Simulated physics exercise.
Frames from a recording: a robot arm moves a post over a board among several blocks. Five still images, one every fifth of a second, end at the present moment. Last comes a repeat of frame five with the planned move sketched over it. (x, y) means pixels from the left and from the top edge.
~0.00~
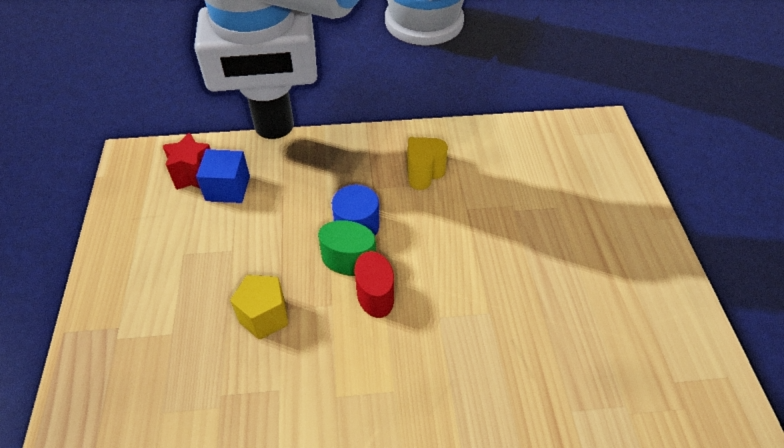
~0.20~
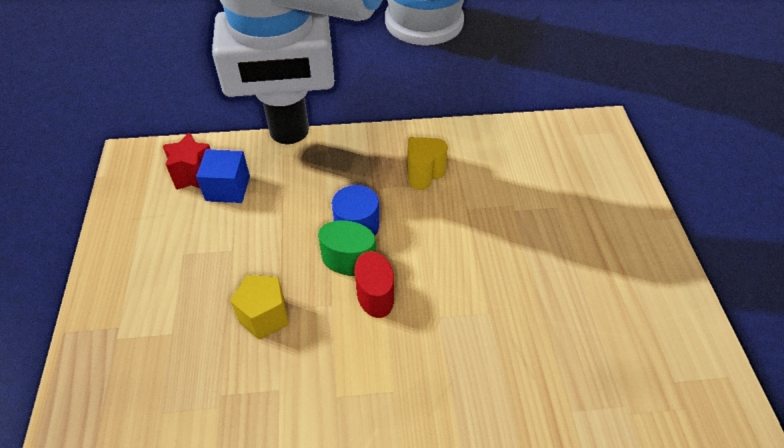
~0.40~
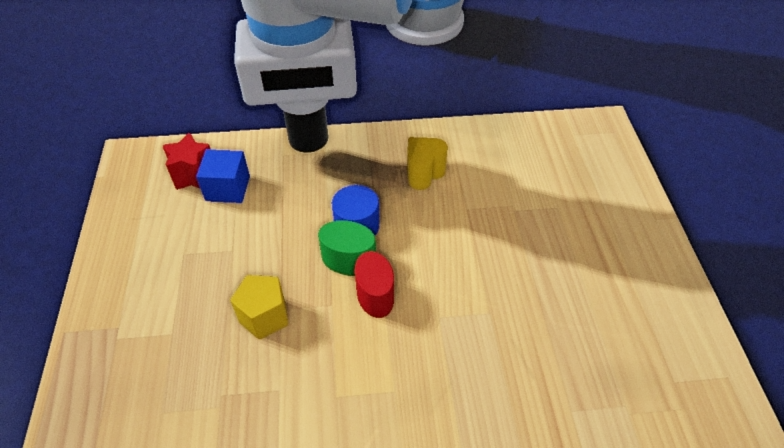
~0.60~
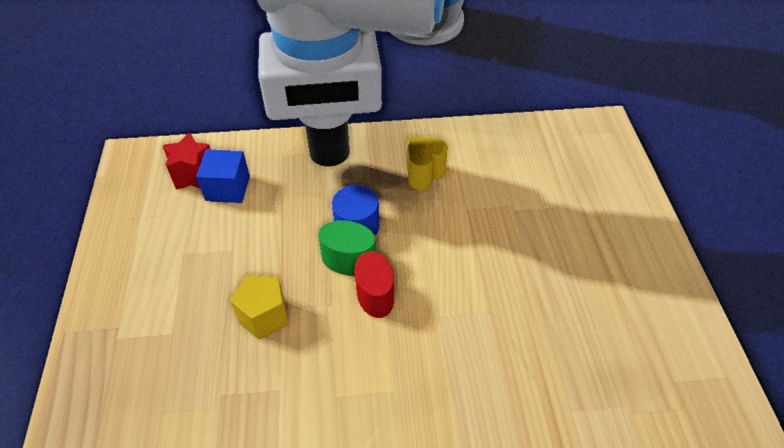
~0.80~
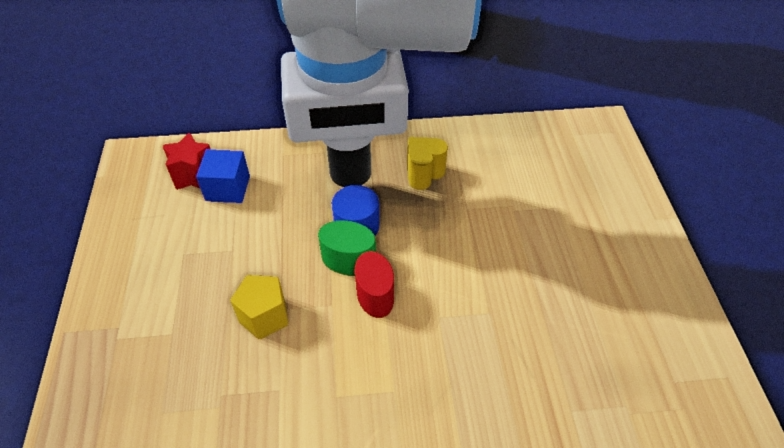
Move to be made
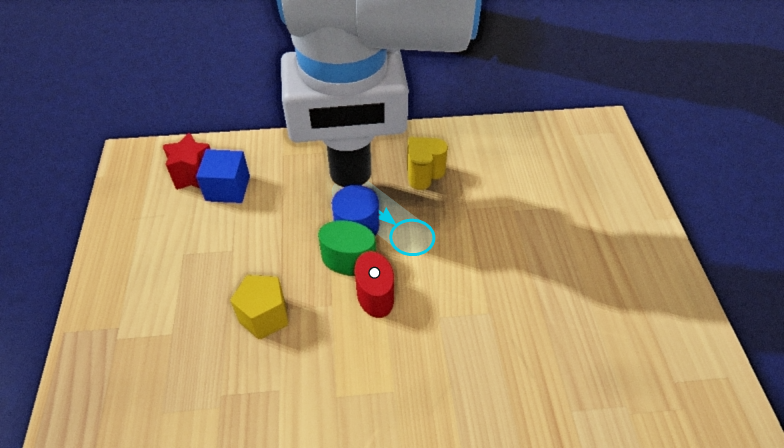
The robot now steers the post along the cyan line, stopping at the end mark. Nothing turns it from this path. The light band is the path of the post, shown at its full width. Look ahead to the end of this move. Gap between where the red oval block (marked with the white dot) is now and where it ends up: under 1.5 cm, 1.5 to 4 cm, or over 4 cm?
I reckon it covers less than 1.5 cm.
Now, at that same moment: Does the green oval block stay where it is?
Answer: No.
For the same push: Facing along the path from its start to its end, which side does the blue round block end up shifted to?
It shifts rightward.
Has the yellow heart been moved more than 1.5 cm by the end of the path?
Answer: No.
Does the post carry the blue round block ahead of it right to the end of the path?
My answer is no.
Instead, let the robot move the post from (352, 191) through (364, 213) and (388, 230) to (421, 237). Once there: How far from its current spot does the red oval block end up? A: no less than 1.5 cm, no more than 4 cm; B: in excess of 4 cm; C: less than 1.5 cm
Correct choice: A.
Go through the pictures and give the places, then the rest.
The first picture shows lower end of the post (274, 126), tops of blocks, green oval block (347, 236), blue round block (355, 202), red oval block (374, 273), yellow heart (425, 149).
The second picture shows post (289, 131), blocks as before.
The third picture shows post (309, 139), blocks as before.
The fourth picture shows post (330, 153), blocks as before.
The fifth picture shows post (351, 173), green oval block (347, 236), blue round block (355, 202), red oval block (374, 273), yellow heart (425, 149).
The drawn path runs straight from (352, 191) to (412, 237); the dot is on the red oval block.
The first path, step by step. Halfway along, post (381, 196); green oval block (335, 254), turned 15° anticlockwise; blue round block (362, 222); red oval block (375, 283), turned 15° anticlockwise.
At the end, post (413, 220); green oval block (329, 258), turned 20° anticlockwise; blue round block (373, 234); red oval block (375, 283), turned 15° anticlockwise; yellow heart not moved.
